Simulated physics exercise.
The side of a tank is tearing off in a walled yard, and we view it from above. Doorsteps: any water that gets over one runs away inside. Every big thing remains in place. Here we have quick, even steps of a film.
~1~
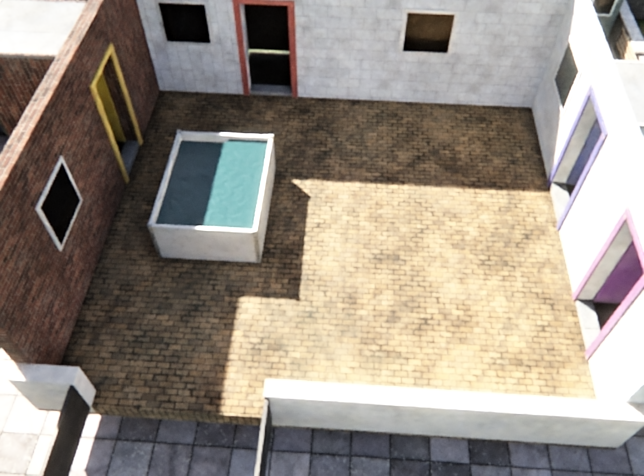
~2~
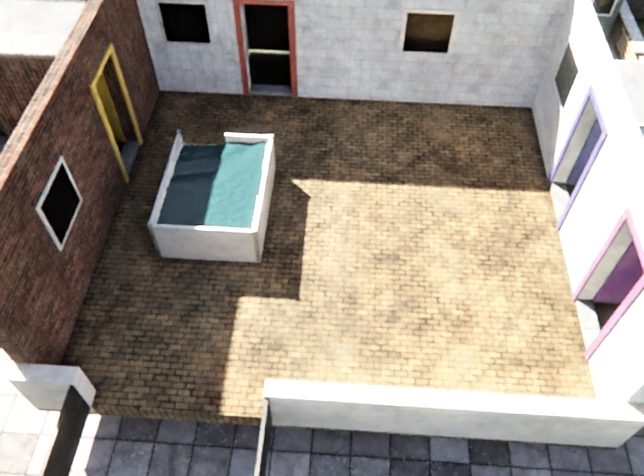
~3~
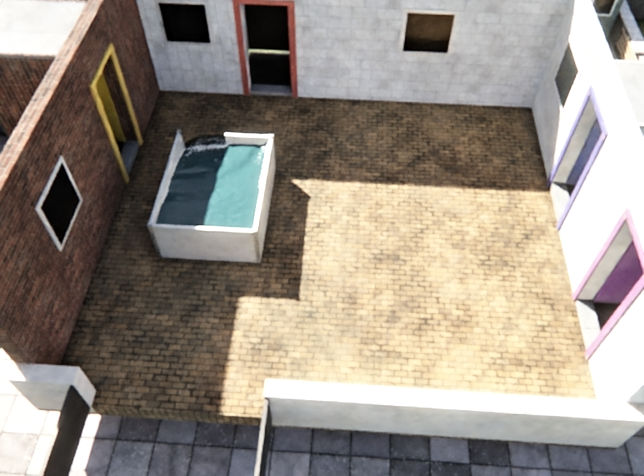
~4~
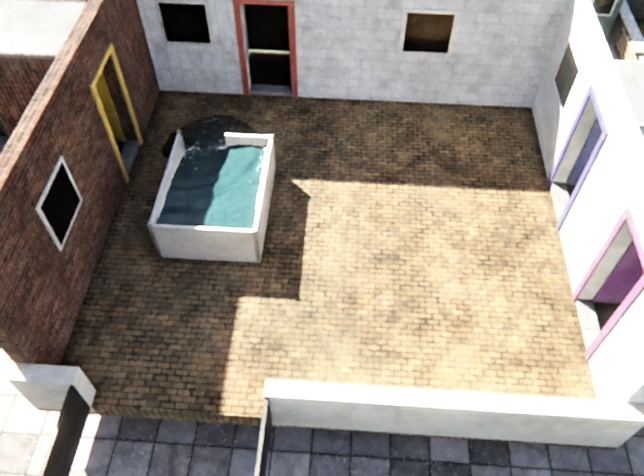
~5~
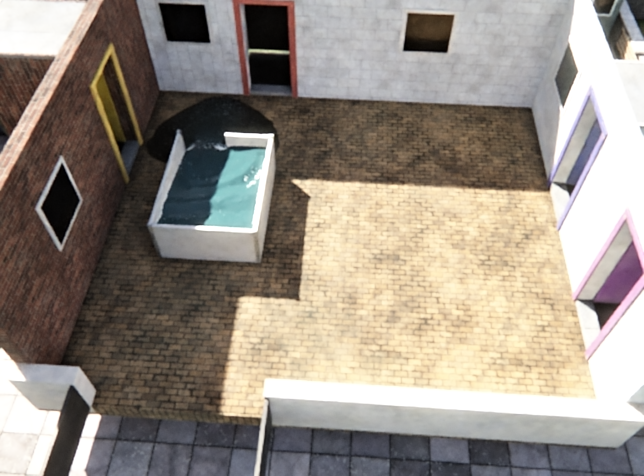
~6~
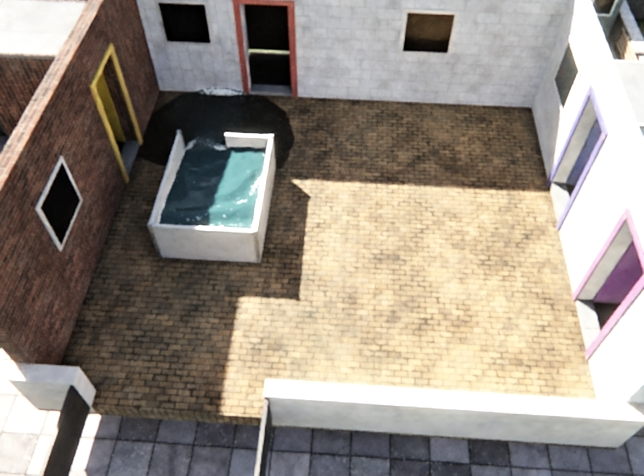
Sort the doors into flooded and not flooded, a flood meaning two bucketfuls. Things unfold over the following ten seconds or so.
Sorted: Blue door - not flooded; yellow door - not flooded; purple door - not flooded; red door - flooded.
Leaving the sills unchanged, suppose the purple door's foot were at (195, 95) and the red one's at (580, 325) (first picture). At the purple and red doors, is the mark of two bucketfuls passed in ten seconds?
Going through them, I find the purple door door overflows and the red door door escapes flooding.
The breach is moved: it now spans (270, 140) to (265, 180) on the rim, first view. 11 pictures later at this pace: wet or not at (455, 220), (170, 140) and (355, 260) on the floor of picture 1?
One by one: Waterlogged; unsoaked; waterlogged.
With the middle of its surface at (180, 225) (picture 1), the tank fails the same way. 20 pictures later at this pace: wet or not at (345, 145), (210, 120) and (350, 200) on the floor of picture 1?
In the order asked: Reached by the flood, reached by the flood, not reached.
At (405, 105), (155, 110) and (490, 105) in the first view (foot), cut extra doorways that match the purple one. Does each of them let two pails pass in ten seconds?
The three doors, in turn: Is short of it, is beyond it, is short of it.
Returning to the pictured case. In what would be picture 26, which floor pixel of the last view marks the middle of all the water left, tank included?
The water's centre sits above (233, 161).
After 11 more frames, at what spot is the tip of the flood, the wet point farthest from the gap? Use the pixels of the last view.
Near (407, 102).
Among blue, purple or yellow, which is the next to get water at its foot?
I say the yellow door.
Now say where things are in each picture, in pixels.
The first picture shows still water in the tank at (215, 181).
In the second picture, the front is at a hidden place, out from the gap on the tank's far side.
In the third picture, the front is at a hidden place, out from the gap on the tank's far side.
In the fourth picture, water pours out on the tank's far side and has run to (230, 119).
In the fifth picture, the front is at (218, 99), out from the gap on the tank's far side.
In the sixth picture, water pours out on the tank's far side and has run to (191, 93).
A moment on, water covers 10 % of the floor; the blue door not reached, the yellow door wet at the sill, nothing in, the purple door not reached, the red door over two buckets in.
Next, water covers 15 % of the floor; the blue door not reached, the yellow door wet at the sill, nothing in, the purple door not reached, the red door over two buckets in.
Then, water covers 30 % of the floor; the blue door not reached, the yellow door wet at the sill, nothing in, the purple door not reached, the red door far over two buckets in.
Later, water covers 55 % of the floor; the blue door wet at the sill, nothing in, the yellow door wet at the sill, nothing in, the purple door not reached, the red door far over two buckets in.
In the end, water covers 75 % of the floor; the blue door wet at the sill, nothing in, the yellow door wet at the sill, nothing in, the purple door wet at the sill, nothing in, the red door far over two buckets in.
